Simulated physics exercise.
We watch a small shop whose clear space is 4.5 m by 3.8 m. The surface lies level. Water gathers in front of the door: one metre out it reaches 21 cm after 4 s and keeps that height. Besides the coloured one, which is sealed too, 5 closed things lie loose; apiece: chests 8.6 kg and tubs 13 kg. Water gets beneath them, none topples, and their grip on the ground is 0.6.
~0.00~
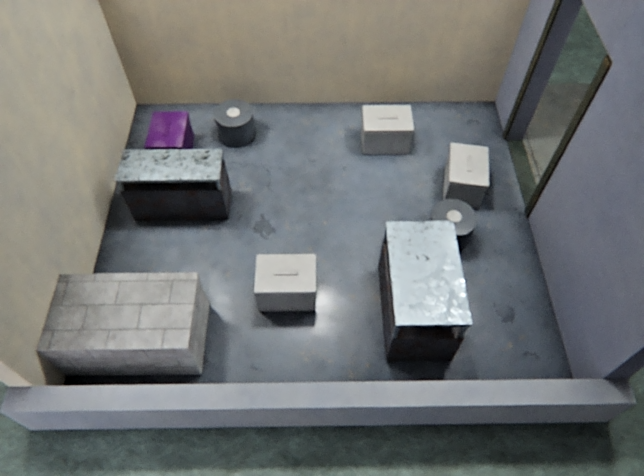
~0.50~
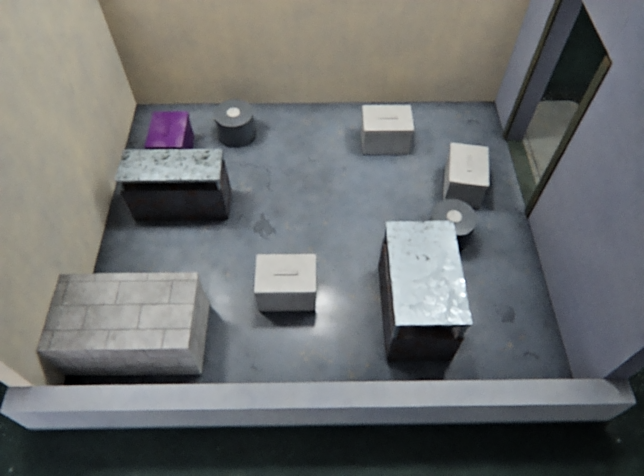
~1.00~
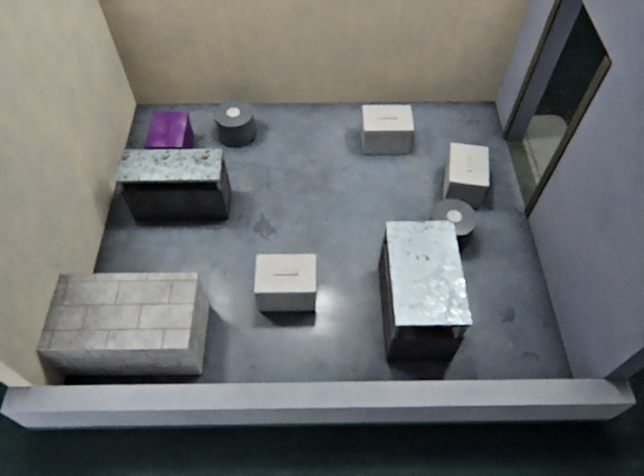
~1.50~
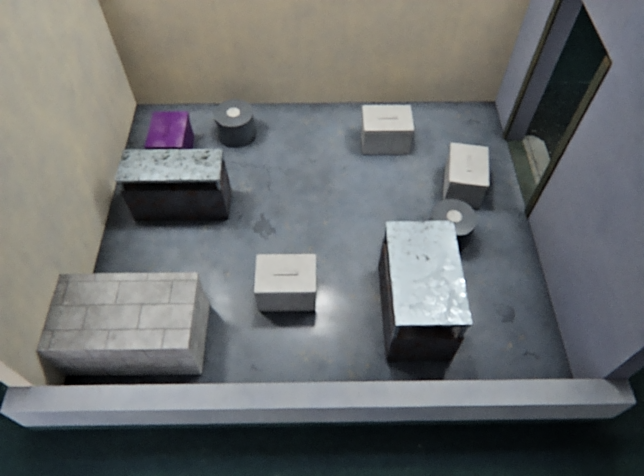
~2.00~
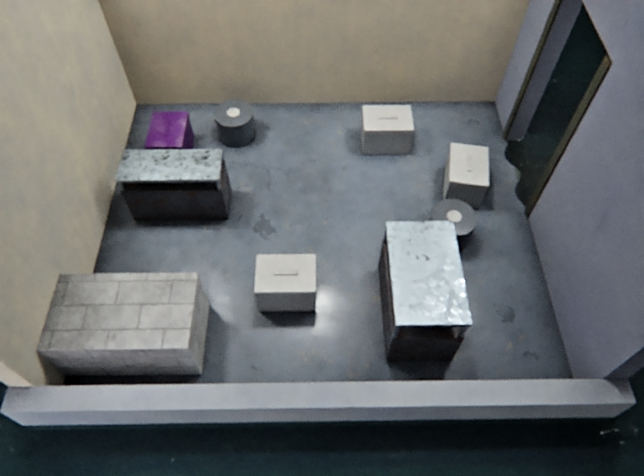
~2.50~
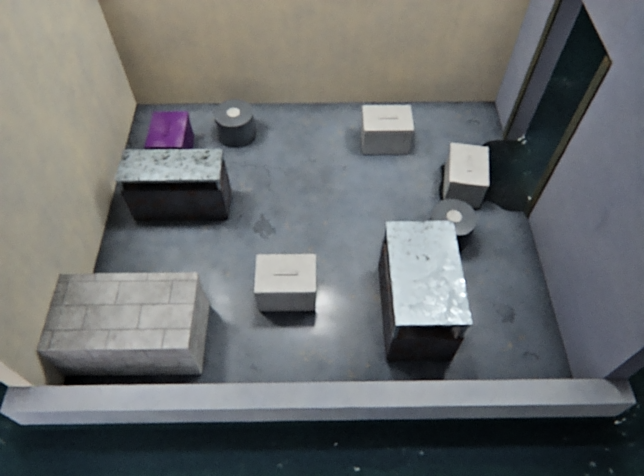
Dark water pooling outside a small room, then creeping through the doorway at right around a pale box, everything inside staying still.
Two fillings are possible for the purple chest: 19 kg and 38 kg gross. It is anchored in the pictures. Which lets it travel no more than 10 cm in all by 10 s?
I expect that only the larger load is enough.
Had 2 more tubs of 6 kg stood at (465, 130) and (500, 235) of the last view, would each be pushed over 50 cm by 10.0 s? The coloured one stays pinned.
In turn: Short of it, less.
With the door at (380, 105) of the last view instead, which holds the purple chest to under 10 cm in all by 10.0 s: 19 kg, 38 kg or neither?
Then the lower weight is enough.
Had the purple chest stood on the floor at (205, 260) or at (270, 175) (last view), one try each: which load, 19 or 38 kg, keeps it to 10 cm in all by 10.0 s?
In turn: Either load holds; it takes the larger.
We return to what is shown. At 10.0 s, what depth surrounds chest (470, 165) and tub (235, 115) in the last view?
About 10 and 15 cm.
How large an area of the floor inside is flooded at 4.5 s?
Some 6.0 m2.
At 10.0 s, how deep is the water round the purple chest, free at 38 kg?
Roughly 14 cm.
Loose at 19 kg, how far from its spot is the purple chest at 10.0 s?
About 30 cm.
After 3.5 s the purple chest would be 0 cm from its start with 19 kg and 0 cm from its start with 38 kg; 0 cm of water round it then.
After 4.5 s the purple chest would be 0 cm from its start with 19 kg and 0 cm from its start with 38 kg; 0 cm of water round it then.
After 7.0 s the purple chest would be 2 cm from its start with 19 kg and 0 cm from its start with 38 kg; 6 cm of water round it then.
After 10.0 s the purple chest would be 30 cm from its start with 19 kg and 1 cm from its start with 38 kg; 14 cm of water round it then.
